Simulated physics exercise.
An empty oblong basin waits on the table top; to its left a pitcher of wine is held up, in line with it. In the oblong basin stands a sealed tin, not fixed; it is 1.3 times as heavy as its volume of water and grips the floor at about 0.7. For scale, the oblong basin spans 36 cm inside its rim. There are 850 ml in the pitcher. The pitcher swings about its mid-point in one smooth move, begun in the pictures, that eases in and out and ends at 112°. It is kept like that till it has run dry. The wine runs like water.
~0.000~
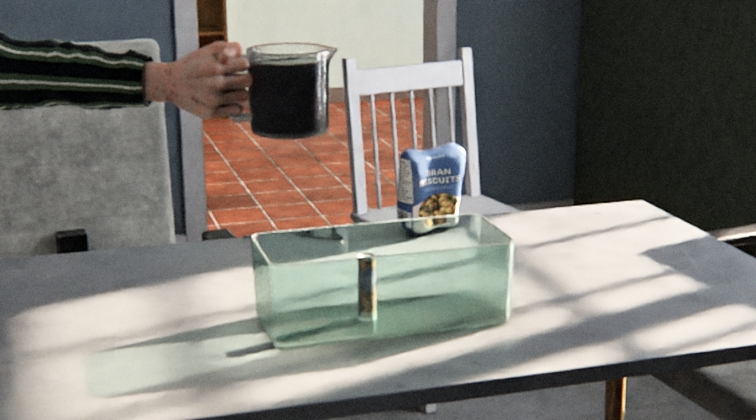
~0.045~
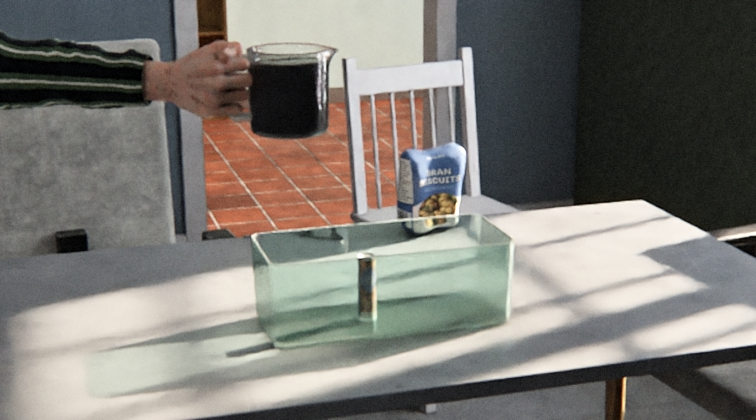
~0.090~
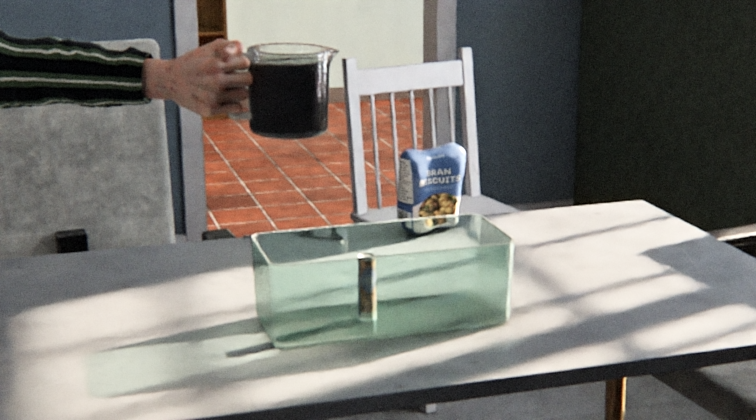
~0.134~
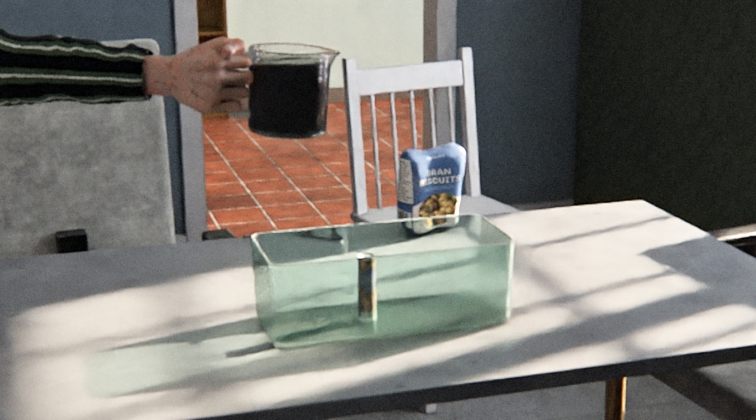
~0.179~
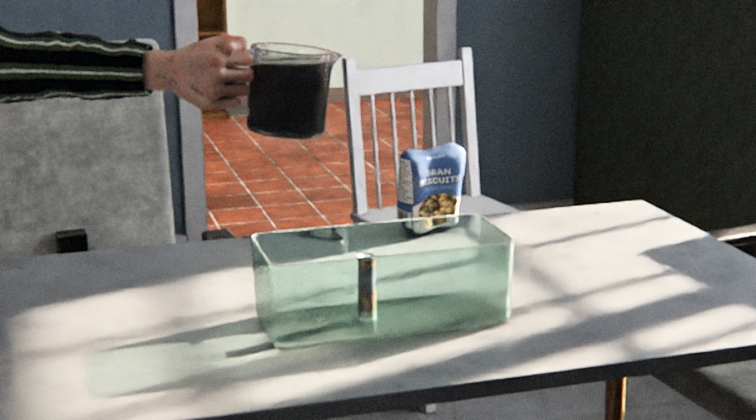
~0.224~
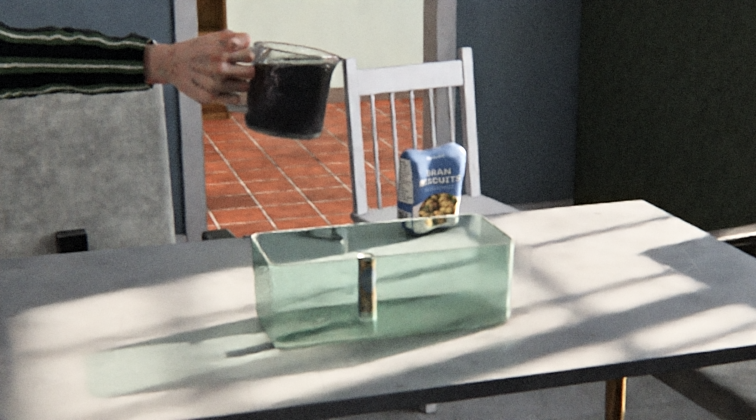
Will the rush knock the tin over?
It stays up.
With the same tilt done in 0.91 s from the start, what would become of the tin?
The tin stays up.
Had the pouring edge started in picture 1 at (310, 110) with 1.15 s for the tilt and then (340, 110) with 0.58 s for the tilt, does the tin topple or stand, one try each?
First it falls; then it topples.
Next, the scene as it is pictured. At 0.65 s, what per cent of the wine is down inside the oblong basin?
Some 2 per cent.
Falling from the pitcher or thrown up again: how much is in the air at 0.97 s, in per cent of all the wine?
About 30 per cent.
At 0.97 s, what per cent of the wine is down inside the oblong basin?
About 50 per cent.
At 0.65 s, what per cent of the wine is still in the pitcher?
Near 76 in a hundred.
Then, 0.65 s in, the tilt is 68° and 77 per cent is still to pour; the tin stands where it began.
Then, 0.97 s in, the tilt is 105° and 20 per cent is still to pour; the tin stands where it began.
Then, 1.29 s in, the tilt is 112° and 1 per cent is still to pour; the tin stands where it began.
Then, 1.65 s in, the tilt is 112° and 0 per cent is still to pour; the tin stands where it began.
Finally, the tin stands where it began.
